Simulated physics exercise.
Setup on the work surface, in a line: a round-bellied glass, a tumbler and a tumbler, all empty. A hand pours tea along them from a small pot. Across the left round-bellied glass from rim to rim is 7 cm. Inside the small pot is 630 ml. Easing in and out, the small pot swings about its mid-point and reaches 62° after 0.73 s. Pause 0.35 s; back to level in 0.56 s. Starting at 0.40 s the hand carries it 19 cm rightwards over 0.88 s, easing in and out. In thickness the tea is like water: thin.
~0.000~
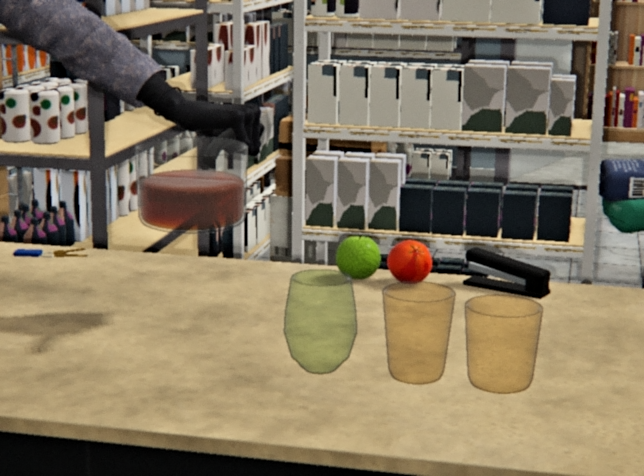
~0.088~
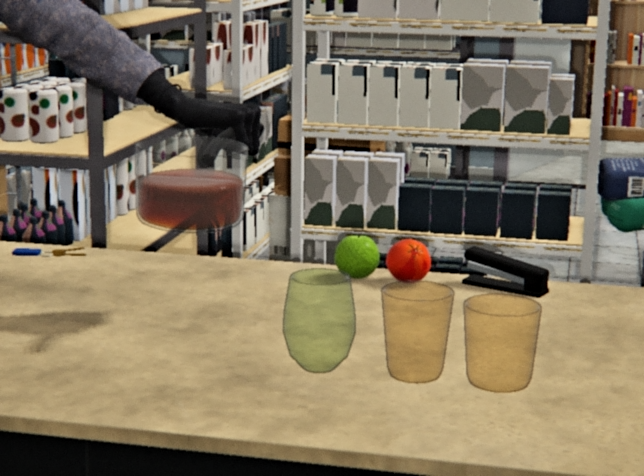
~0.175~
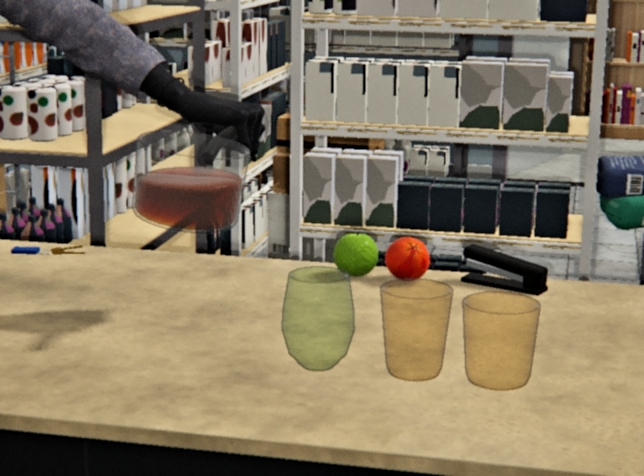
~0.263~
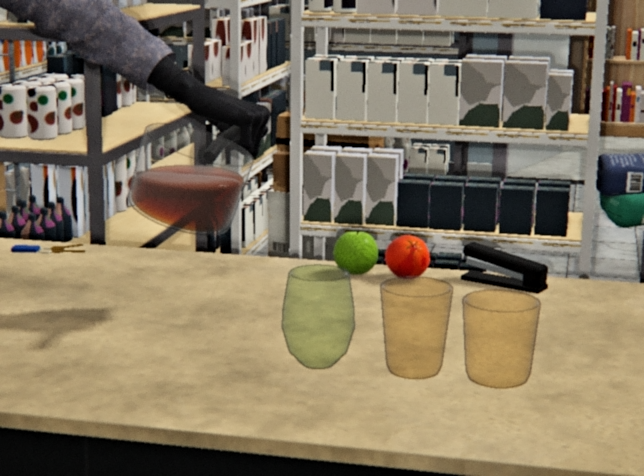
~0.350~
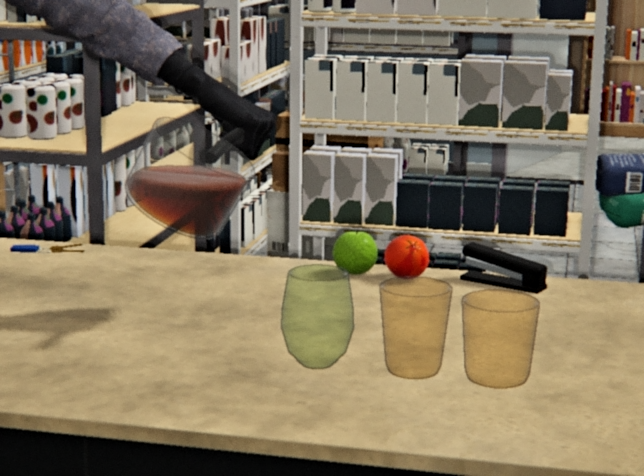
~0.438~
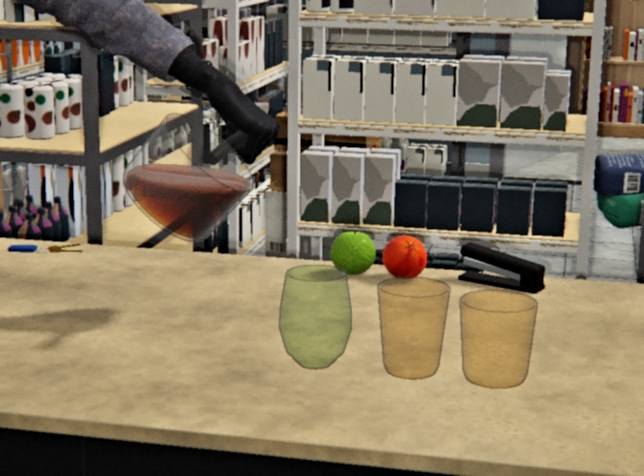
A small clear pot of reddish-brown tea, held by a dark-gloved hand in a grey sleeve, hangs almost level above a counter, left of three empty glasses, a green ball and a red one. It then tilts steadily further, its right side dipping, while the glasses stay still and empty.
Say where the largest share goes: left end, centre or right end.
Fullest at the finish: Position two.
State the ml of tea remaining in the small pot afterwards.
Some 260 ml.
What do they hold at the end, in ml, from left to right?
You'd find around 40 ml on the left, around 180 ml in the middle and around 20 ml on the right.
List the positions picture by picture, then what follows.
It leans 0°; its right rim is at (245, 151); the tea meets the walls at (144, 177) and (243, 182); the left round-bellied glass's rim runs from (293, 277) to (349, 281); the middle tumbler's rim runs from (384, 291) to (454, 296); the right tumbler's rim runs from (466, 305) to (542, 311), in the first frame.
It leans 2°; its right rim is at (245, 153); the tea meets the walls at (144, 175) and (242, 182), in the second frame.
It leans 8°; its right rim is at (247, 157); the tea meets the walls at (142, 174) and (242, 180), in the third frame.
It leans 18°; its right rim is at (250, 165); the tea meets the walls at (140, 172) and (244, 179), in the fourth frame.
It leans 29°; its right rim is at (251, 178); the tea meets the walls at (136, 170) and (247, 181), in the fifth frame.
It leans 41°; its right rim is at (250, 191); the tea meets the walls at (132, 168) and (252, 183), in the sixth frame.
After 0.75 s the tilt is 62° and from the left they hold 25 ml, 0 ml, 0 ml, the small pot 520 ml, and 10 ml is on the work surface.
After 0.98 s the tilt is 62° and from the left they hold 35 ml, 65 ml, 0 ml, the small pot 360 ml, and 70 ml is on the work surface.
After 1.21 s the tilt is 54° and from the left they hold 40 ml, 130 ml, 5 ml, the small pot 270 ml, and 85 ml is on the work surface.
After 1.47 s the tilt is 13° and from the left they hold 40 ml, 175 ml, 20 ml, the small pot 265 ml, and 130 ml is on the work surface.
In the end from the left they hold 40 ml, 175 ml, 20 ml, the small pot 265 ml, and 135 ml is on the work surface.
